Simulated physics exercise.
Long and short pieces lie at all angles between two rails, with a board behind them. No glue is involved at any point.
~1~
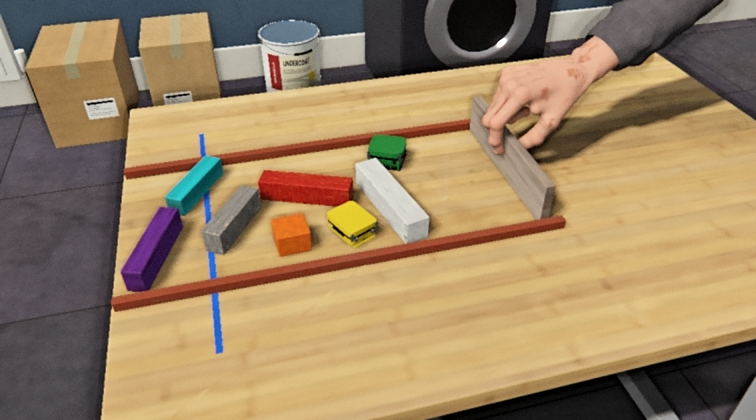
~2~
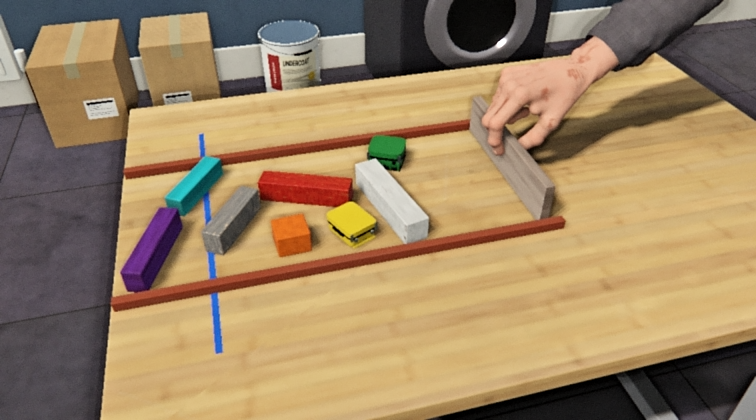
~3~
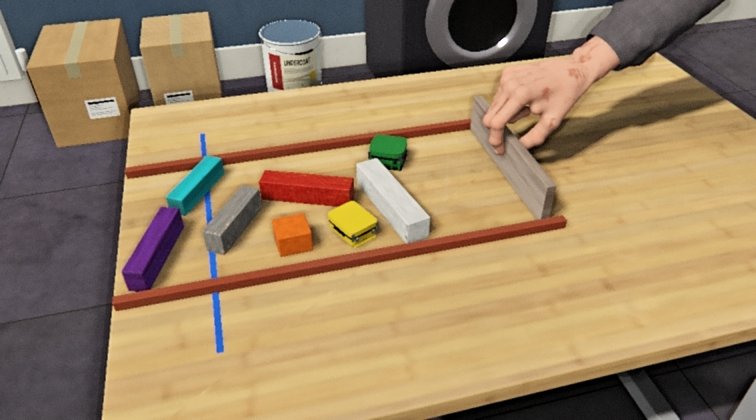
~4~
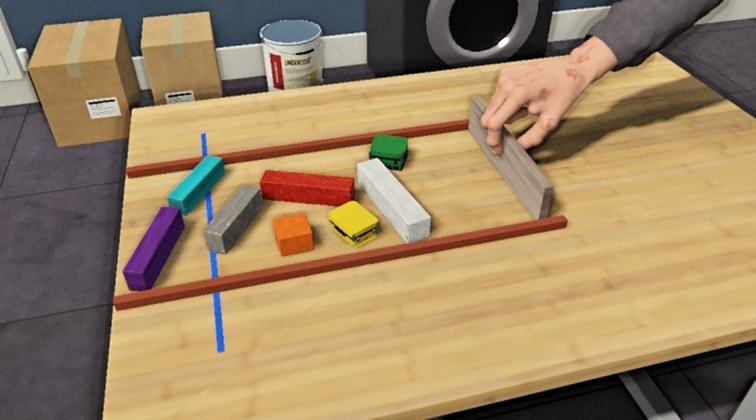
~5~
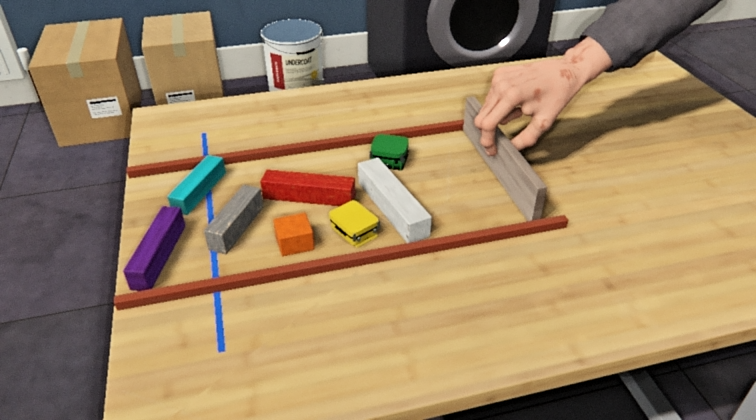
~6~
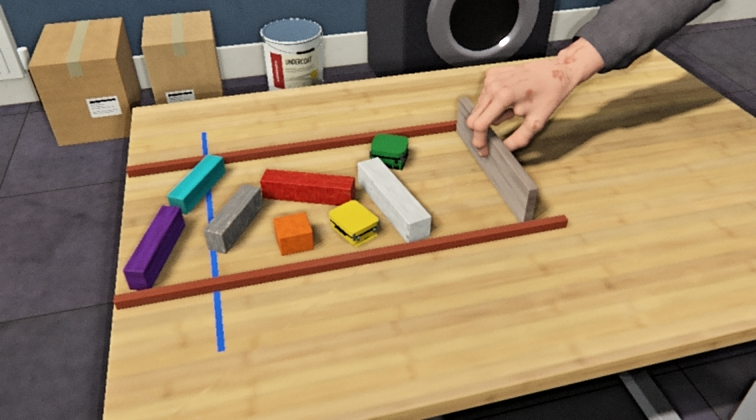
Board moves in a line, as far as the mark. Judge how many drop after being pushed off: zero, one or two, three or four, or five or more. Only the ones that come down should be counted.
Number dropping: One or two.
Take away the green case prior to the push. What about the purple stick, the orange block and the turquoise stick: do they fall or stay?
Taking them one by one, the purple stick drops away, the orange block holds its spot and the turquoise stick holds its spot.
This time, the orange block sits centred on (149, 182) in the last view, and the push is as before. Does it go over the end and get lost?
From that start it falls away.
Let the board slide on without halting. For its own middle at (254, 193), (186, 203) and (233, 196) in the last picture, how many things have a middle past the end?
The numbers are 0, 3 and 0.
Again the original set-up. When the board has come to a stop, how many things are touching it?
That comes to 2.
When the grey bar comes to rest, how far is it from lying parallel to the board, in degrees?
I'd say it's about 35° out of line.
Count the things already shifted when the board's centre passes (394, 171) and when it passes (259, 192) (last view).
That makes 2 at the first spot and 8 at the second.
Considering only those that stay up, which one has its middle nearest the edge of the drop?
That would be the grey bar.
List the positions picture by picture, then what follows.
Purple stick (154, 248); turquoise stick (196, 185); grey bar (233, 219); board (507, 154); tape (209, 220), in the first picture.
Turquoise stick (195, 185); orange block (291, 235), in the second picture.
Grey bar (234, 219); board (508, 154), in the third picture.
Purple stick (156, 247); red bar (308, 188), in the fourth picture.
Turquoise stick (198, 184); yellow case (354, 225), in the fifth picture.
Purple stick (156, 246); turquoise stick (198, 183); grey bar (235, 218); board (492, 156); tape (211, 219), in the sixth picture.
Soon after, none off yet; purple stick at rest near (156, 246); turquoise stick at rest near (198, 183); grey bar at rest near (235, 218).
Then, none off yet; purple stick moved a little near (135, 246); turquoise stick moved a little near (164, 178); grey bar moved about its own width near (168, 235).
At rest, the number that fall off is one or two; fallen, purple stick.
